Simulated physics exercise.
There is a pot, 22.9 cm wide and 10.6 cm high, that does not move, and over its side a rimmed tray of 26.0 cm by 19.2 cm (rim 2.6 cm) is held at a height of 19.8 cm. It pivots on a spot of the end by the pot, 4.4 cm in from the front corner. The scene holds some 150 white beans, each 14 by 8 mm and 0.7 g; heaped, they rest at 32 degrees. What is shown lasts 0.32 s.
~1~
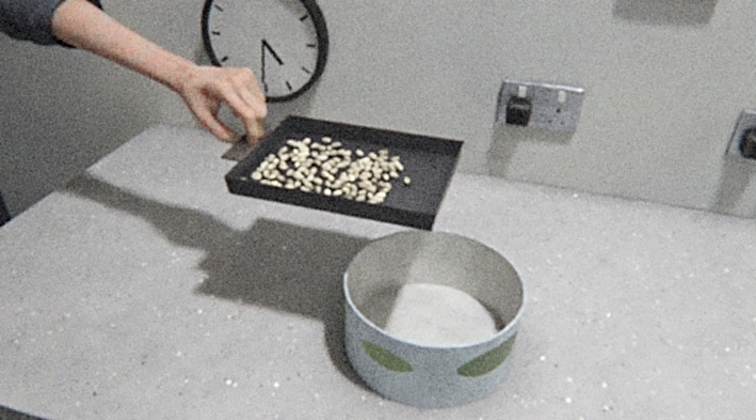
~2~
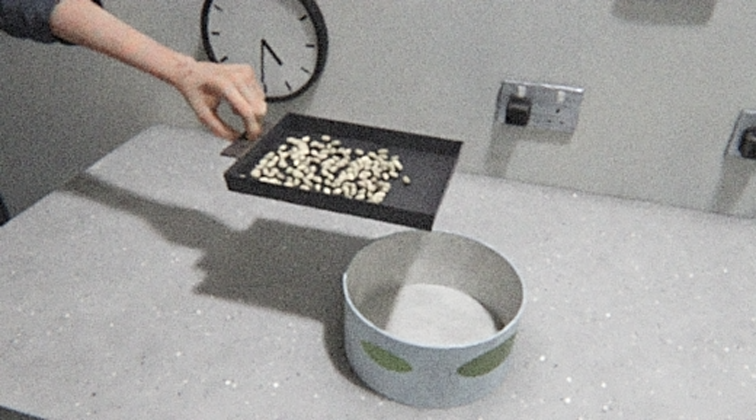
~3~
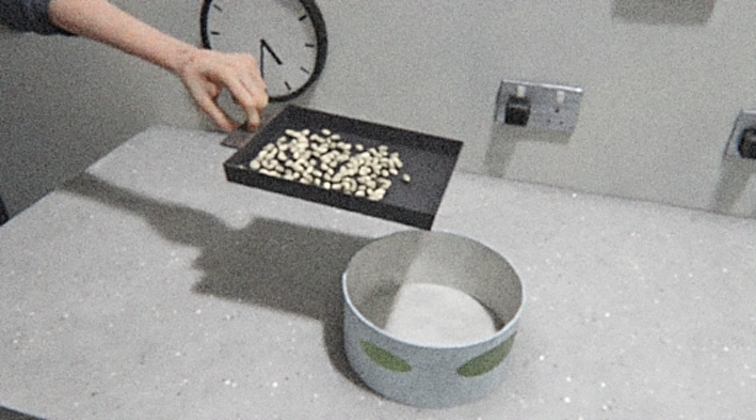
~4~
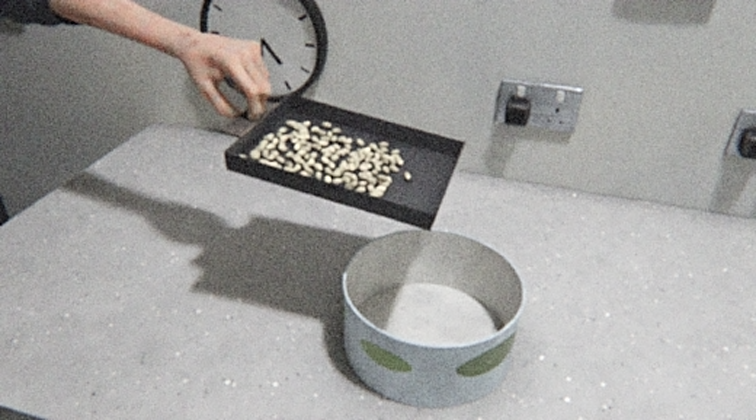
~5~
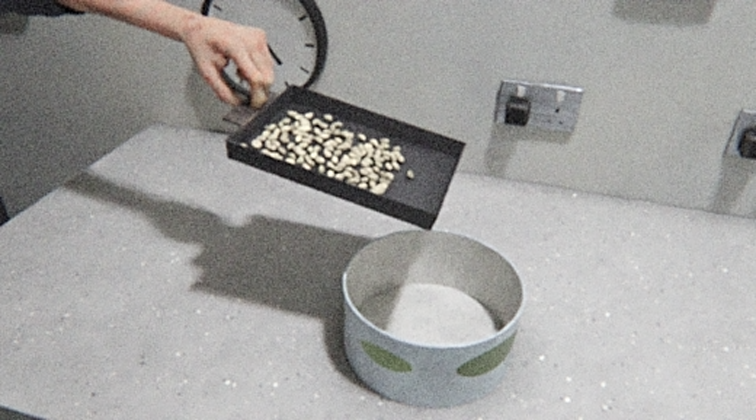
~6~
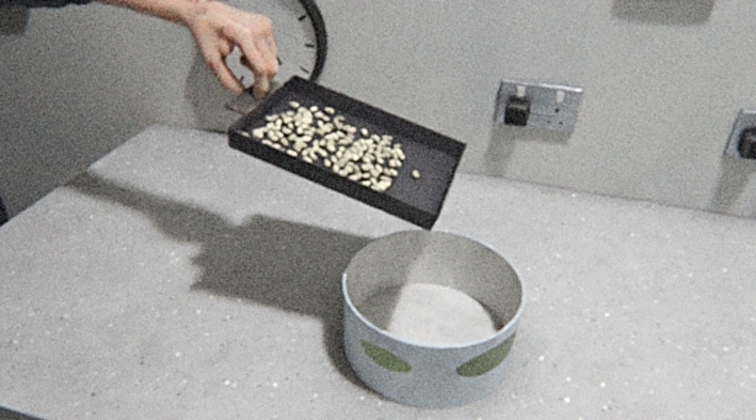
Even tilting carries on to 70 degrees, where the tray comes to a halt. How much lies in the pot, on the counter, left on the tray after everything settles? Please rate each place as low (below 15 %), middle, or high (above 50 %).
Pot: Low, counter: Low, left on the tray: High.
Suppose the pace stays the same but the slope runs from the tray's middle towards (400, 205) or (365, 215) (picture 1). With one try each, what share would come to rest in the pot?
That would be close to 35 per cent and then close to 25 per cent.
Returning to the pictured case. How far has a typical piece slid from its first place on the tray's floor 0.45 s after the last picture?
About 11 cm.
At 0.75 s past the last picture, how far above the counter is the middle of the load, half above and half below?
Median height: Approx. 22 cm.
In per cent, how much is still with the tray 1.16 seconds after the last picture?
Reading: Approx. 95%.
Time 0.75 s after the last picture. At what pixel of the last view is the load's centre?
Roughly (444, 180).
Then, 0.45 s after the last picture, tilt 41 degrees; the tray holds 100 %, the pot 0 %.
Then, 0.75 s after the last picture, tilt 59 degrees; the tray holds 100 %, the pot 0 %.
Then, 1.16 s after the last picture, tilt 70 degrees; the tray holds 95 %, the pot 5 %.
In the end, pot 5 %, counter 0 %, tray 95 %.
